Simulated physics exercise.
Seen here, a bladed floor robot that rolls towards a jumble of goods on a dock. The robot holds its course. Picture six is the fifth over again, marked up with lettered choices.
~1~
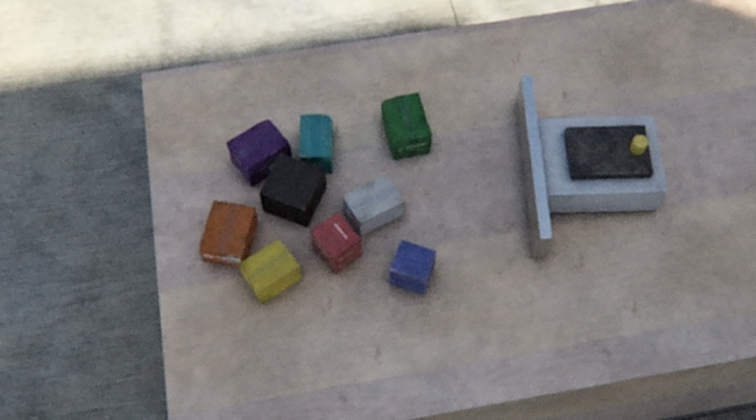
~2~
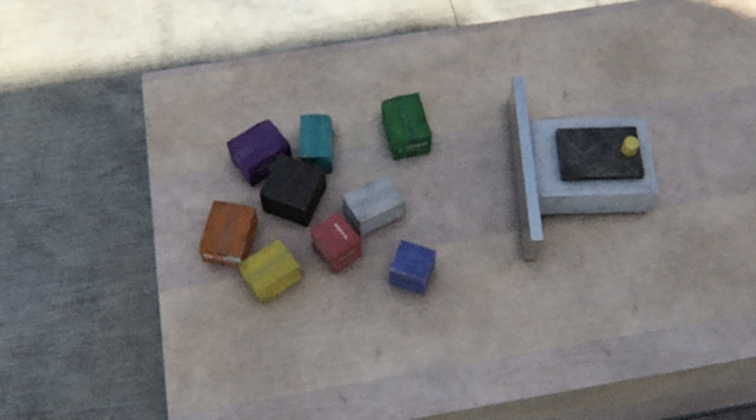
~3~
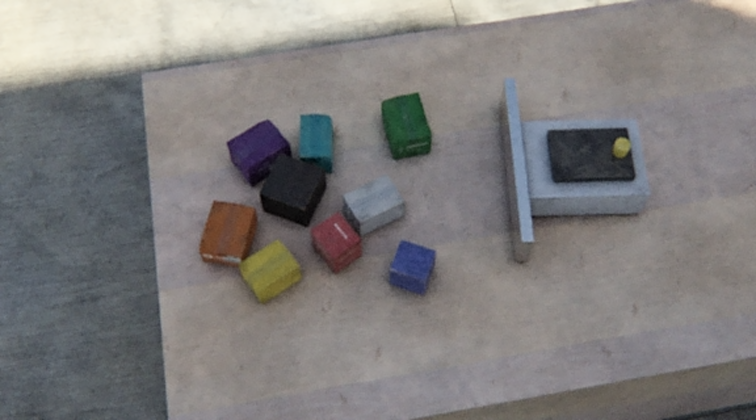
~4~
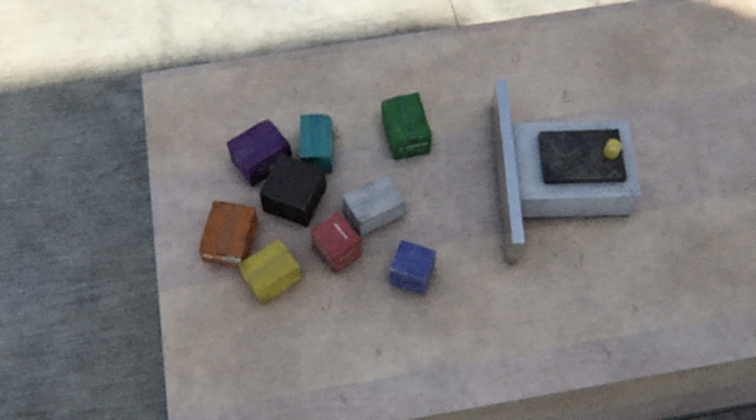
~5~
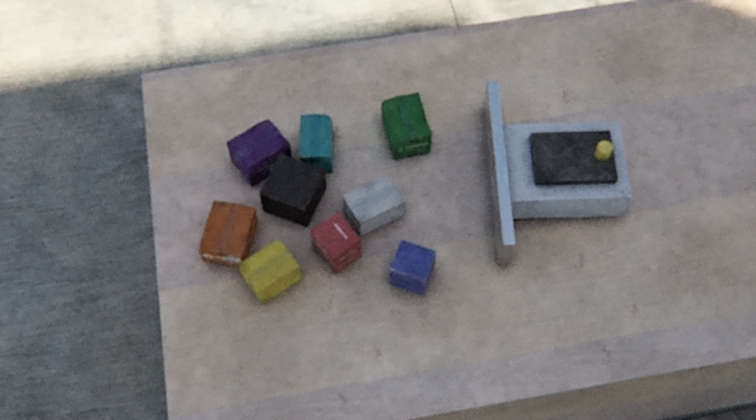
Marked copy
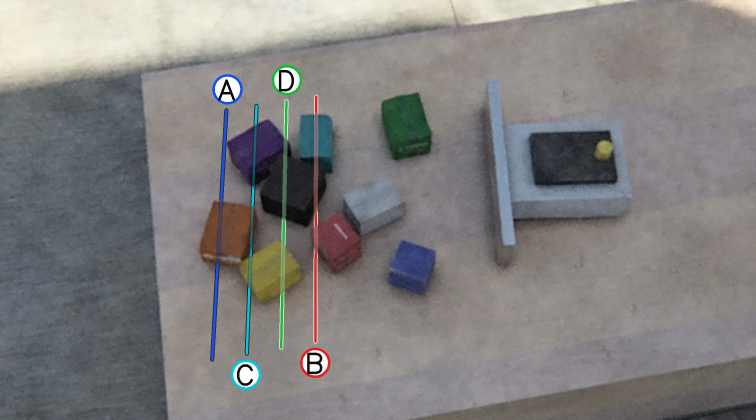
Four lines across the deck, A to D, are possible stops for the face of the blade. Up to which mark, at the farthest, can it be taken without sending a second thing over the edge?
Stop at C.
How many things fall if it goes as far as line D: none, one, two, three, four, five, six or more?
The count is none.
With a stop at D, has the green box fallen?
No.
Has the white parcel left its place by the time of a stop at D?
By then, yes.
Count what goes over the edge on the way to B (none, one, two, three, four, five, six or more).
By then, none.
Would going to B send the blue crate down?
No.
On the marked copy, A at (220, 227); B at (316, 211); C at (252, 221); D at (284, 216).
Taking C. A third of the way, robot (478, 171); green box (383, 127); blue crate (391, 276).
Two thirds of the way, robot (387, 186); orange parcel (216, 242); purple parcel (218, 145).
When it is over, robot (319, 197); orange parcel (161, 259); purple parcel (154, 153); none fallen.
As for the rest, A drops four; B is within the limit but short; D is within the limit but short.
